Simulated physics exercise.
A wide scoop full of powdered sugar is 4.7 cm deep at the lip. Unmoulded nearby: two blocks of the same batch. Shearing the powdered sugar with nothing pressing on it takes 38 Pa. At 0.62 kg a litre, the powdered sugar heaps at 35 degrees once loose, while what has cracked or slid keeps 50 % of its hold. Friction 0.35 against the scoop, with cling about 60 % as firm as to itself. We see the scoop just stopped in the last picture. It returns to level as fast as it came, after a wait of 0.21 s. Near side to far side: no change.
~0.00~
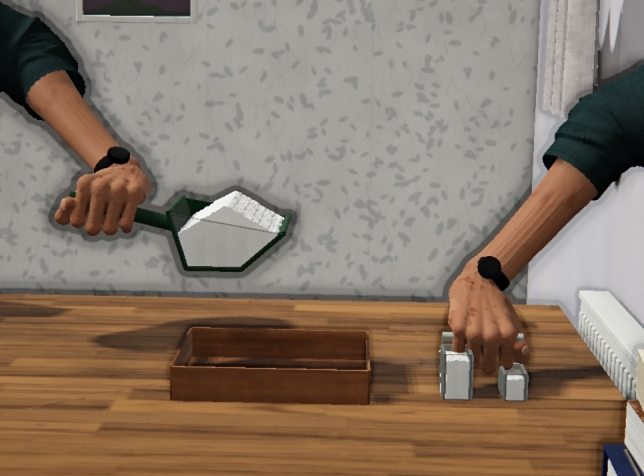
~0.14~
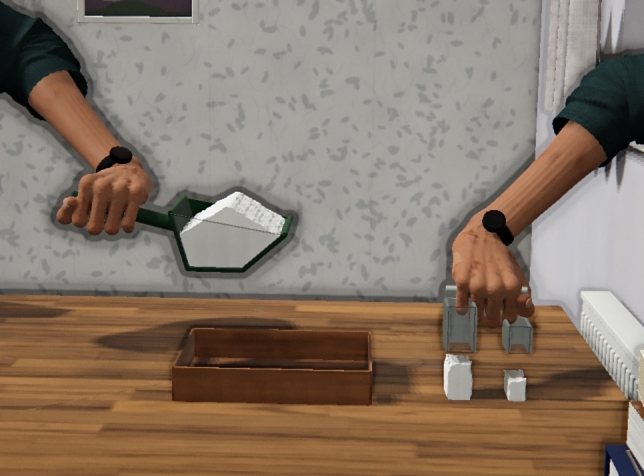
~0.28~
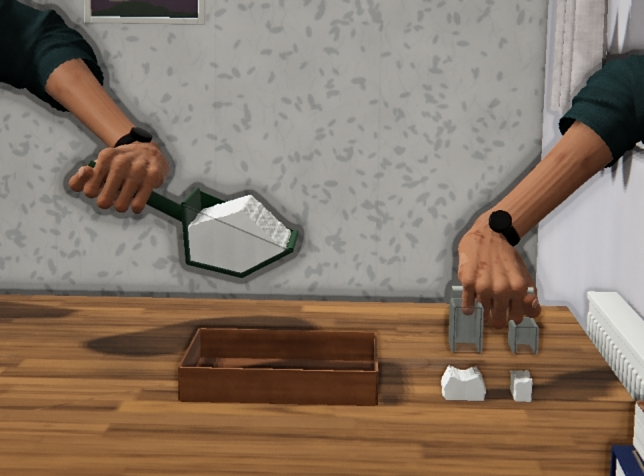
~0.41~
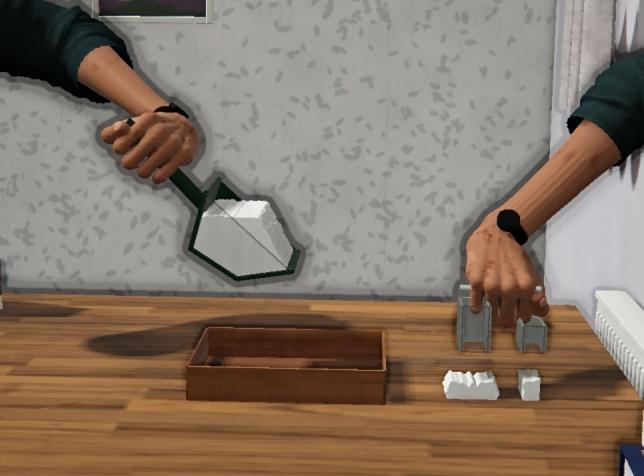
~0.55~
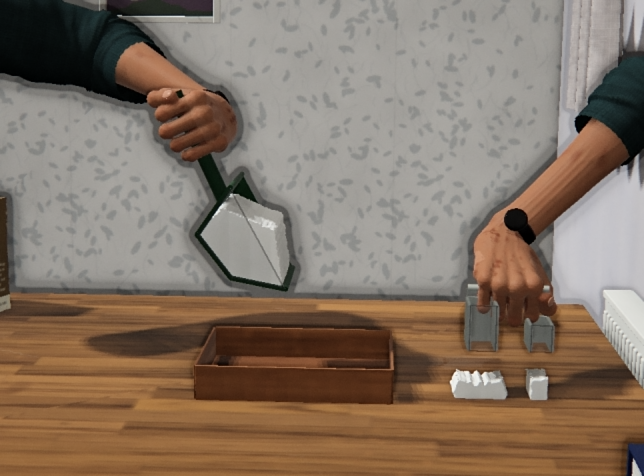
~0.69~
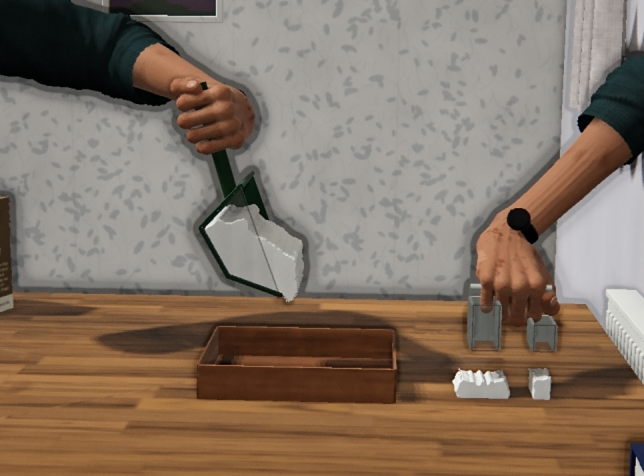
A hand on the left steadily tipped a green scoop of white powder downward above a wooden box, while another hand lifted two moulds off white blocks, the larger of which slumped into a low, jagged heap.
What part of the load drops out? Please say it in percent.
About 57 %.
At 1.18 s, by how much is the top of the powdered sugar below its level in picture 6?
The gap comes to about 3.0 centimetres.
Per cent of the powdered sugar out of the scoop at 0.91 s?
Some 45 per cent.
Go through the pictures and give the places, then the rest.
Lip at (281, 232), tilt 0 degrees; crest of the powdered sugar at (228, 206); block heights 5.3 cm, 2.9 cm (left to right), in the first picture.
Lip at (283, 233), tilt 0 degrees; crest of the powdered sugar at (230, 207); block heights 4.9 cm, 2.9 cm (left to right), in the second picture.
Lip at (290, 248), tilt 13 degrees; crest of the powdered sugar at (236, 211); block heights 3.3 cm, 2.9 cm (left to right), in the third picture.
Lip at (292, 269), tilt 33 degrees; crest of the powdered sugar at (216, 216); block heights 2.6 cm, 2.9 cm (left to right), in the fourth picture.
Lip at (286, 287), tilt 52 degrees; crest of the powdered sugar at (221, 209); block heights 2.5 cm, 2.9 cm (left to right), in the fifth picture.
Lip at (281, 293), tilt 61 degrees; crest of the powdered sugar at (238, 221); block heights 2.5 cm, 2.9 cm (left to right), in the sixth picture.
After 0.91 s, the scoop is at 61 degrees and 43 % has left it.
After 1.18 s, the scoop is at 33 degrees and 57 % has left it.
After 1.44 s, the scoop is at 1 degrees and 57 % has left it.
After 1.70 s, the scoop is at 0 degrees and 57 % has left it.
After 1.81 s, the scoop is at 0 degrees and 57 % has left it.
